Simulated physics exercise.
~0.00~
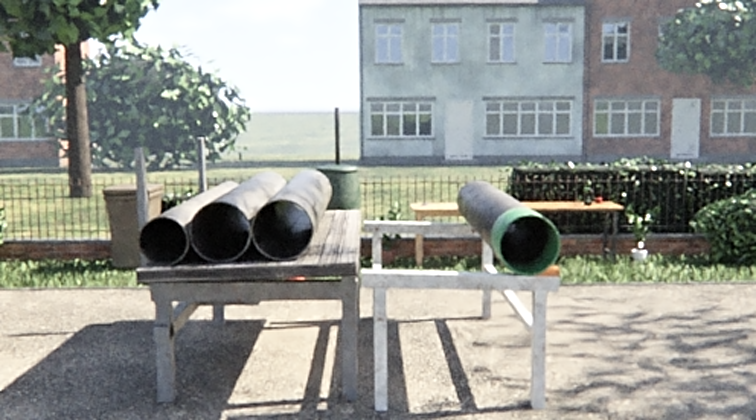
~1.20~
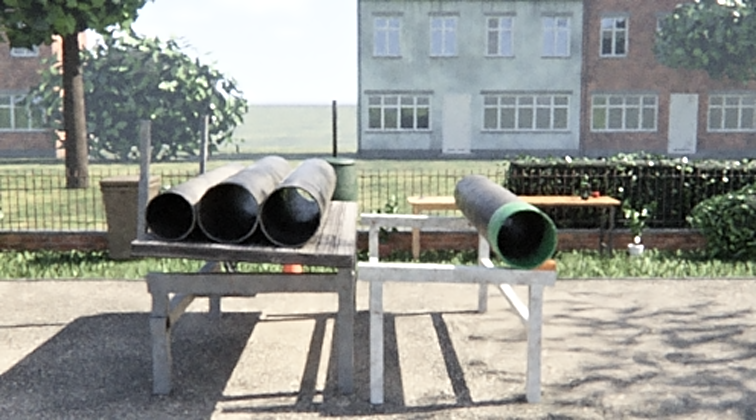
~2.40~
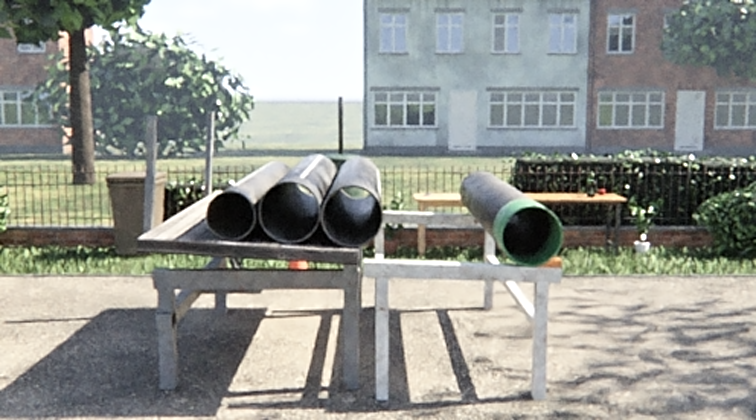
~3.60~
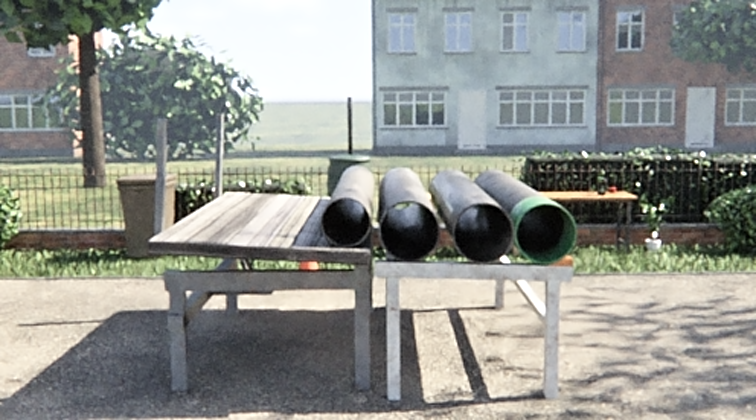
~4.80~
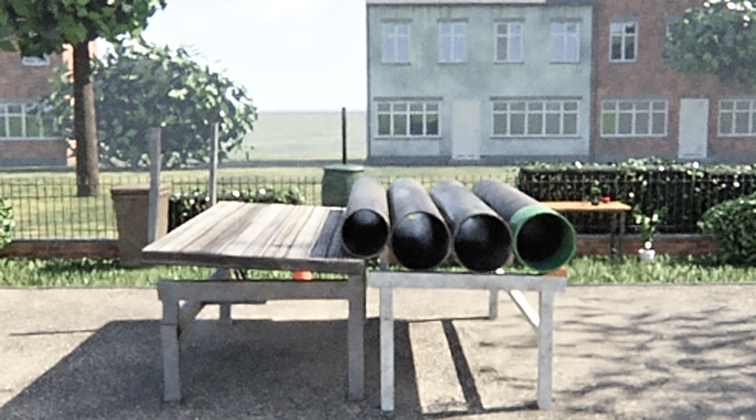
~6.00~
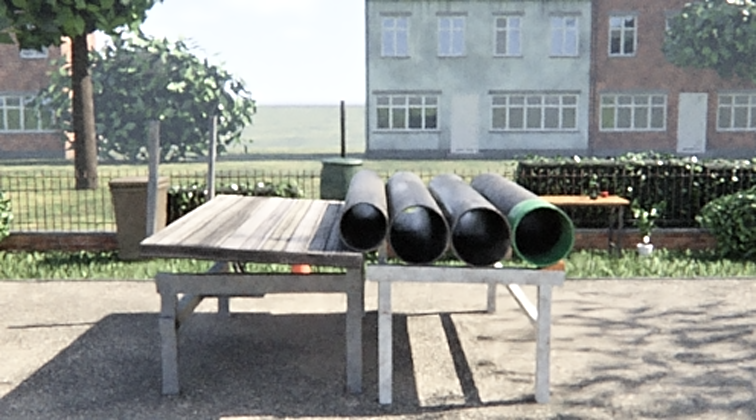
In a paved yard before a fence and houses, three dark pipes lie on a wooden table beside a rack holding a green-rimmed pipe. The tabletop tilts up on its left side, the three roll right onto the rack, and all four end side by side there.
